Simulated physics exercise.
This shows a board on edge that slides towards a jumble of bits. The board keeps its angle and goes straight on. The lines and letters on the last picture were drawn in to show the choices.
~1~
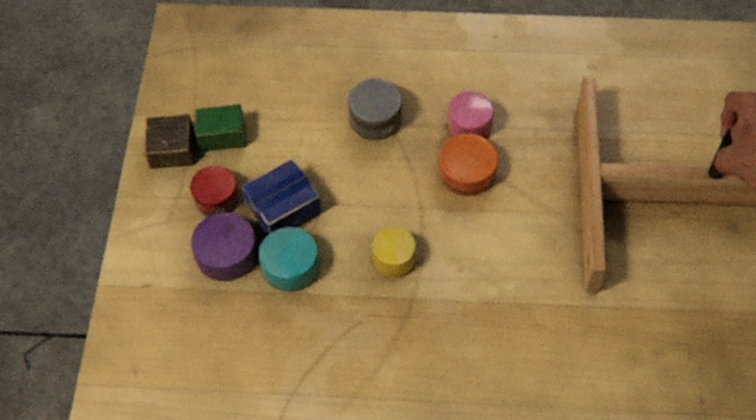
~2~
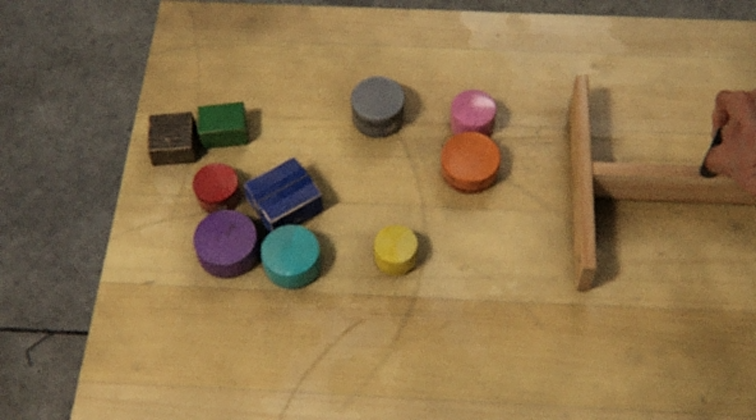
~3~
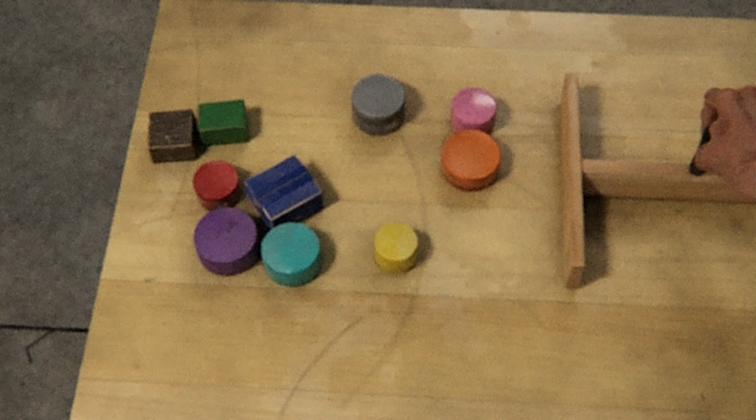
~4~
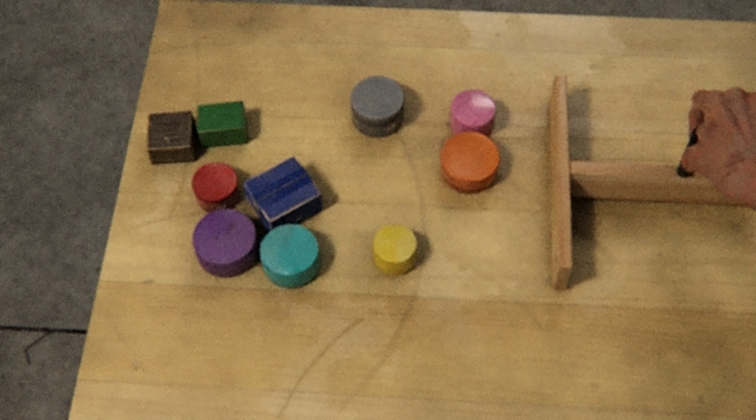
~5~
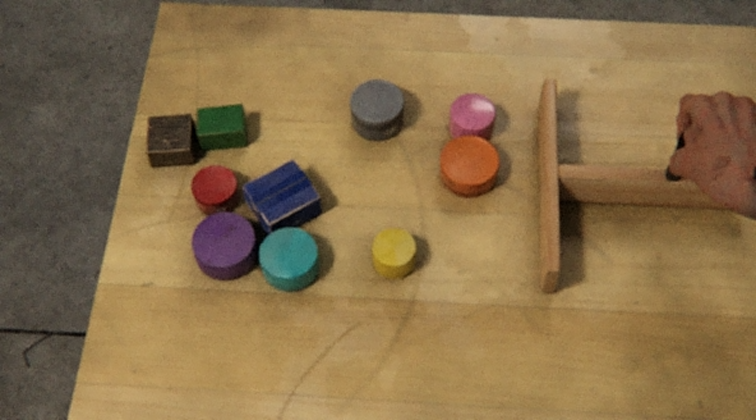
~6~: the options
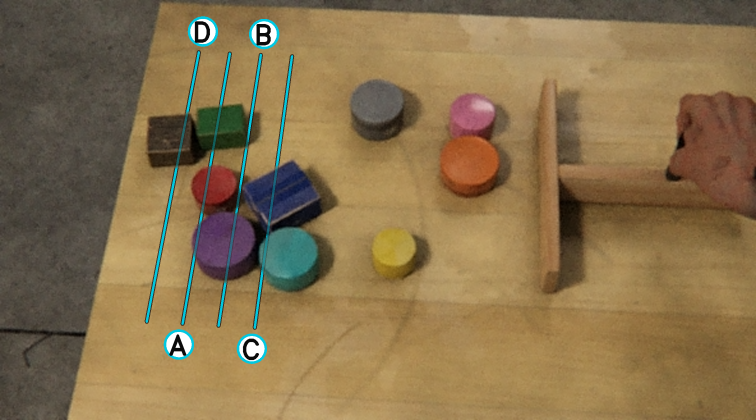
A hand at the right edge grips the handle of an upright wooden board on a pale wooden table, seen from above. Black and green blocks, a blue box, and red, purple and turquoise round pieces sit at left, with grey, yellow, pink and orange ones nearer the middle. The hand slides the board slowly left, touching none of them, while the view jitters slightly.
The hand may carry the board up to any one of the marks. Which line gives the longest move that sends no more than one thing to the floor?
It can go as far as A.
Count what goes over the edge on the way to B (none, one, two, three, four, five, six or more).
The count is none.
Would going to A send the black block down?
By then, yes.
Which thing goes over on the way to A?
The black block goes over.
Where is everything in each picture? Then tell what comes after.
The first frame shows green block (221, 128); black block (169, 142); turquoise tin (289, 259).
The second frame shows board (586, 167); red jar (217, 189).
The third frame shows board (575, 164); blue box (284, 194).
The fourth frame shows board (563, 166); orange jar (469, 163).
The fifth frame shows board (552, 170); yellow tin (394, 254); green block (223, 128); black block (171, 141).
On the marked copy, A at (208, 178); B at (241, 180); C at (275, 182); D at (175, 177).
Taking A. A third of the way, board (427, 164); grey jar (353, 109); pink pot (401, 118).
Two thirds of the way, board (303, 158); red jar (207, 188); purple tin (201, 252).
When it is over, board (207, 153); black block over the edge; red jar (135, 177); one fallen.
As for the rest, B is within the limit but short; C is within the limit but short; D drops four.
